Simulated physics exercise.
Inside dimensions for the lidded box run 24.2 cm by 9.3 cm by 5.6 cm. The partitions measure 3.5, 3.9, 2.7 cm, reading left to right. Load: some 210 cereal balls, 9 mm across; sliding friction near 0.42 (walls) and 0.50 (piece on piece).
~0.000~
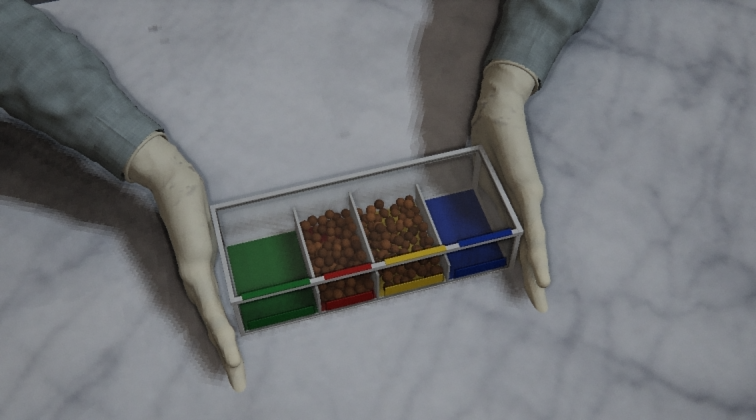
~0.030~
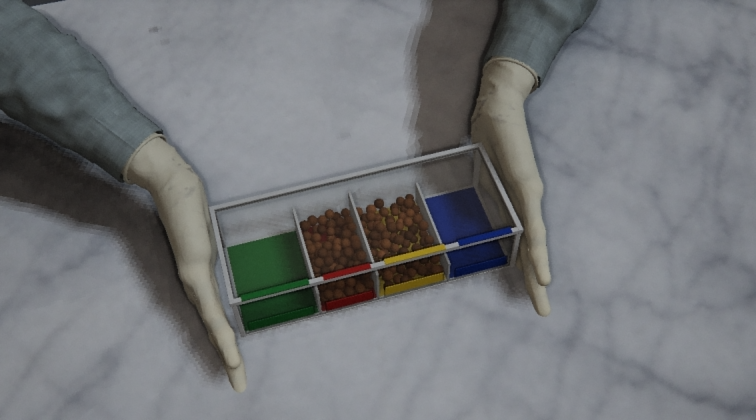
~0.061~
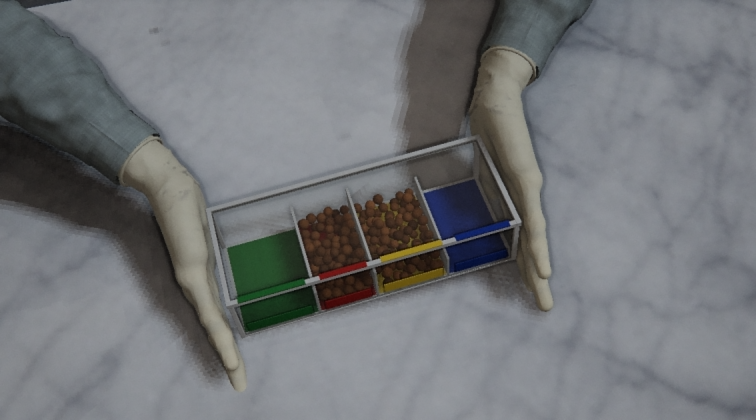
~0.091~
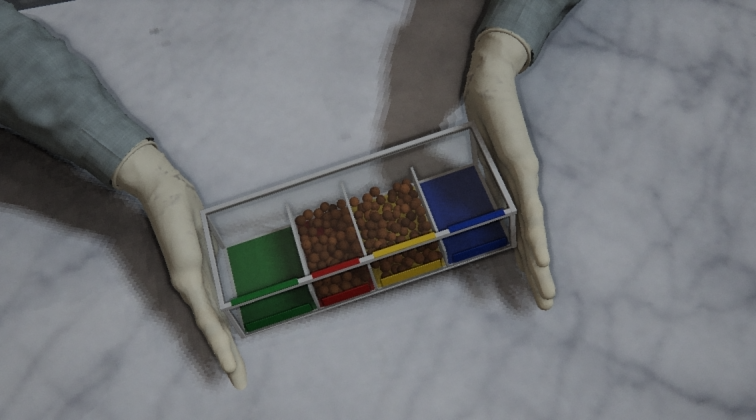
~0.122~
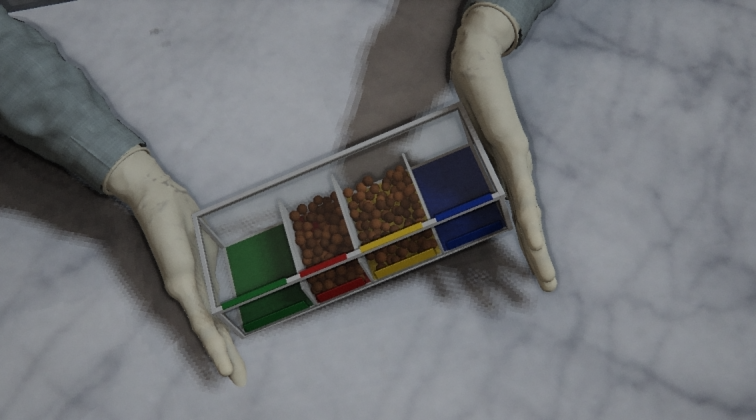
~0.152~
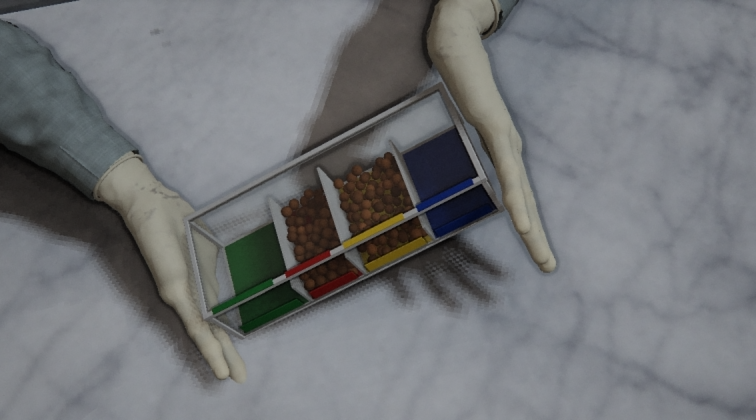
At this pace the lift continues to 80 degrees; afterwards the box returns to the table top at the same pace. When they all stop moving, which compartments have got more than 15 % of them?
In order: Red: Beats the threshold, blue: Fails to beat the threshold, green: Beats the threshold, yellow: Beats the threshold.
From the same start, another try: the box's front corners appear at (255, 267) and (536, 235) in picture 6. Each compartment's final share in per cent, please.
Per cent at the end: Red 40; blue 25; green 0; yellow 35.
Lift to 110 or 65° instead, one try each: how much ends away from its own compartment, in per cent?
I'd expect close to 50 and then close to 20 per cent.
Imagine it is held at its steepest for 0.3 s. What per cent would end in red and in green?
Final amounts would be red 35% and green 40%.
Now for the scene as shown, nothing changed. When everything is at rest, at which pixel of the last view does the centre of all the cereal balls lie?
Centre at rest, approx.: (328, 273) px.
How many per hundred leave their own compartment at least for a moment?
Roughly 35 %.
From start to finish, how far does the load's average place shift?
It moves around 3.5 centimetres.
After 0.47 s, tilt 78 degrees; red 50 %, green 10 %, yellow 40 %.
After 0.68 s, tilt 29 degrees; red 35 %, green 30 %, yellow 35 %.
After 1.00 s, tilt 0 degrees; red 35 %, green 30 %, yellow 35 %.
At rest (1.5 s), red 35 %, blue 0 %, green 30 %, yellow 35 %.
